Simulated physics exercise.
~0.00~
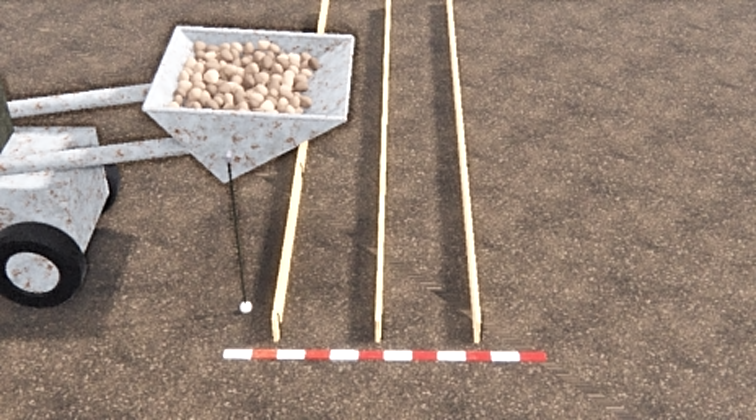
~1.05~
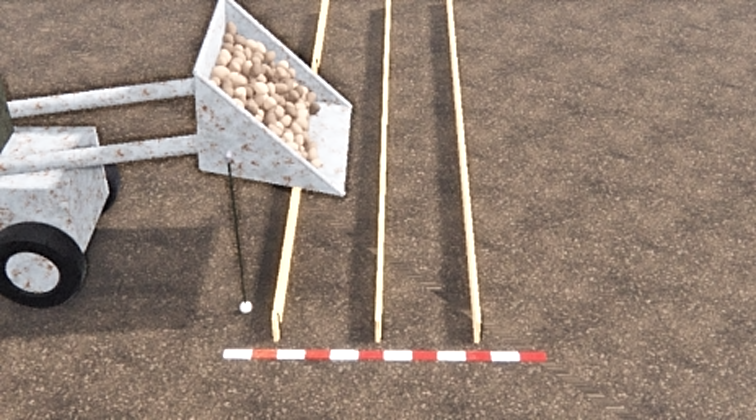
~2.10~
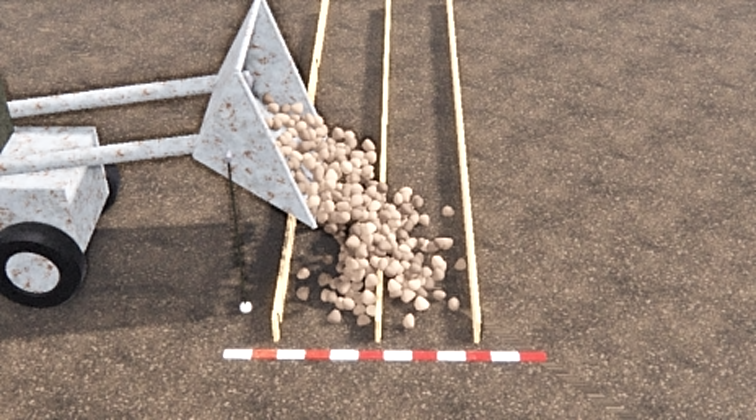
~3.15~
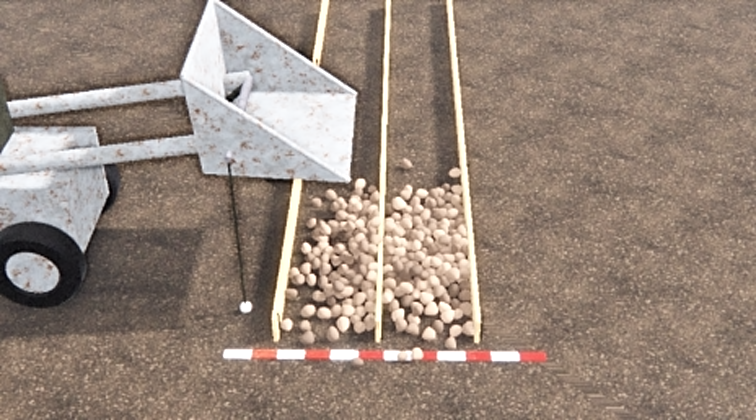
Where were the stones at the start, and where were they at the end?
At the start the stones were heaped in the loader's raised bucket, and at the end they lay lower and farther right, spread over the ground between the wooden planks.
